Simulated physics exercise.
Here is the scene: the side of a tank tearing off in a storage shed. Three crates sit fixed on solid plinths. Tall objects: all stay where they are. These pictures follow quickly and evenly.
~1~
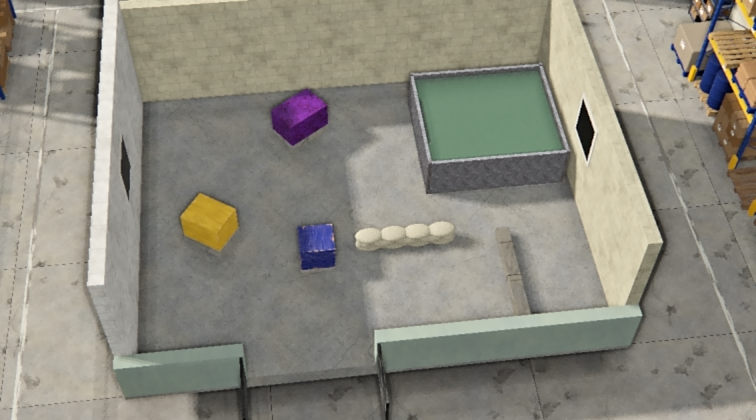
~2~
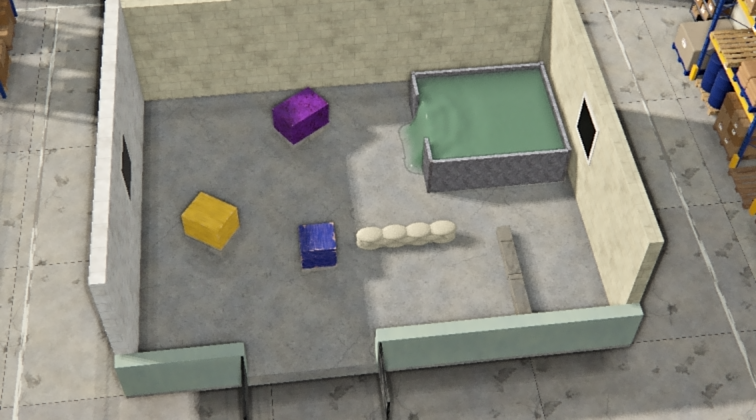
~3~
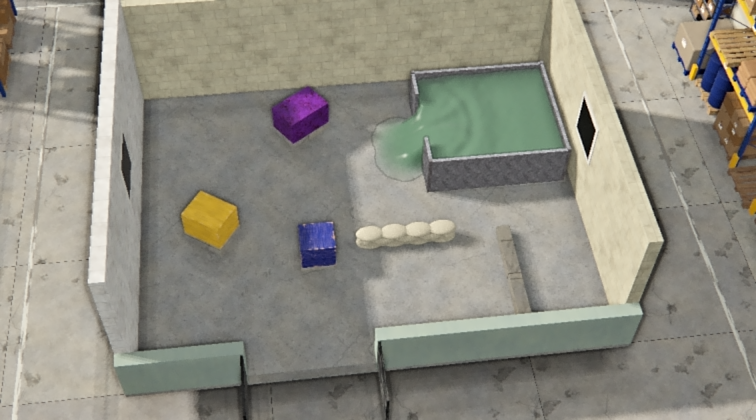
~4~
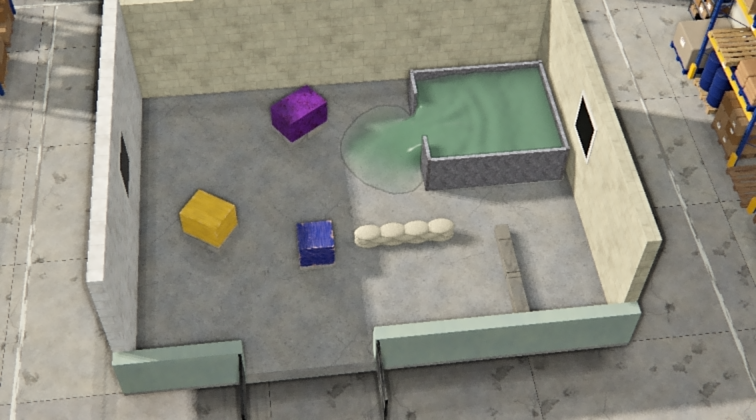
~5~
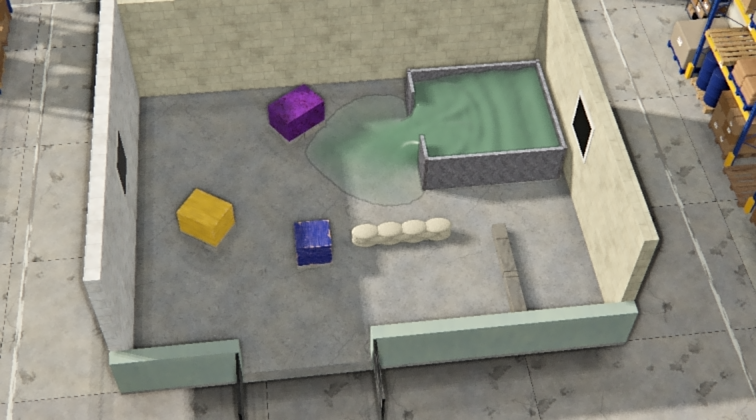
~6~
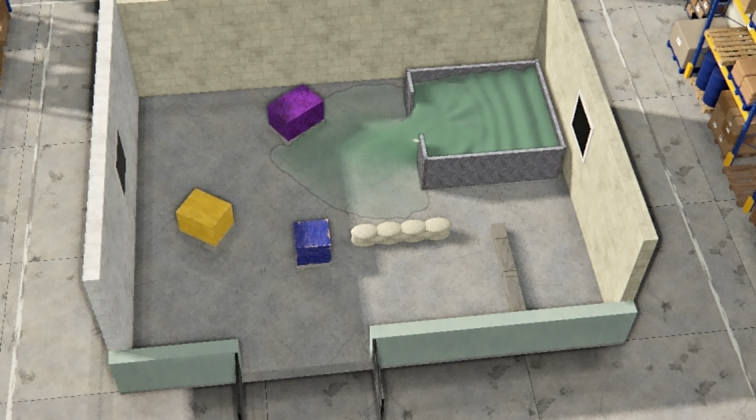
In the video, green water sits still in a gray-walled tank inside a walled enclosure, then pours through a gap in the tank's left side and spreads leftward across the floor, reaching near the purple block.
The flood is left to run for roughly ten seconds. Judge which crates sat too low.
The blue crate was too low. The yellow crate was too low. The purple crate was too low.
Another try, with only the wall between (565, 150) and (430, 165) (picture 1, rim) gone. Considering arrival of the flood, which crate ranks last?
The crate marked purple comes last.
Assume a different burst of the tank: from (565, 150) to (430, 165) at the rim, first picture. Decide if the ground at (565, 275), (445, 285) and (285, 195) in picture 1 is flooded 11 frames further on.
Soaked / soaked / soaked.
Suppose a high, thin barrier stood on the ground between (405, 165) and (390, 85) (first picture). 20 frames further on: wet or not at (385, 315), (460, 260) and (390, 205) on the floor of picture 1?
One by one: Soaked, spared, soaked.
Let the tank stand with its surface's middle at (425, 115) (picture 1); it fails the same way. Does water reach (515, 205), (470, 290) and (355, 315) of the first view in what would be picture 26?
Results in order - left untouched, left untouched, left untouched.
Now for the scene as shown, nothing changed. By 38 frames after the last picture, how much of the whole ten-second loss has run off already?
About 20 per cent.
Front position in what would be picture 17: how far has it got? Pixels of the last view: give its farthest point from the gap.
Look around (135, 275).
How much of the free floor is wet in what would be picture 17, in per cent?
Roughly 45 percent, I'd say.
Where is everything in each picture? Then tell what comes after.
The first picture shows still water in the tank at (487, 114).
In the second picture, water pours out at (422, 138) and has run to (416, 171).
In the third picture, water pours out at (421, 137) and has run to (385, 170).
In the fourth picture, water pours out at (420, 137) and has run to (345, 156).
In the fifth picture, water pours out at (417, 136) and has run to (313, 160).
In the sixth picture, the front is at (276, 158), out from the gap at (417, 135).
A moment on, water covers 30 % of the floor; the blue crate water round its plinth, the yellow crate water round its plinth, the purple crate water round its plinth.
Next, water covers 45 % of the floor; the blue crate water round its plinth, the yellow crate water round its plinth, the purple crate water round its plinth.
Then, water covers 60 % of the floor; the blue crate water round its plinth, the yellow crate water round its plinth, the purple crate water round its plinth.
Later, water covers 70 % of the floor; the blue crate water round its plinth, the yellow crate water round its plinth, the purple crate water round its plinth.
In the end, water covers 85 % of the floor; the blue crate was topped, the yellow crate was topped, the purple crate was topped.
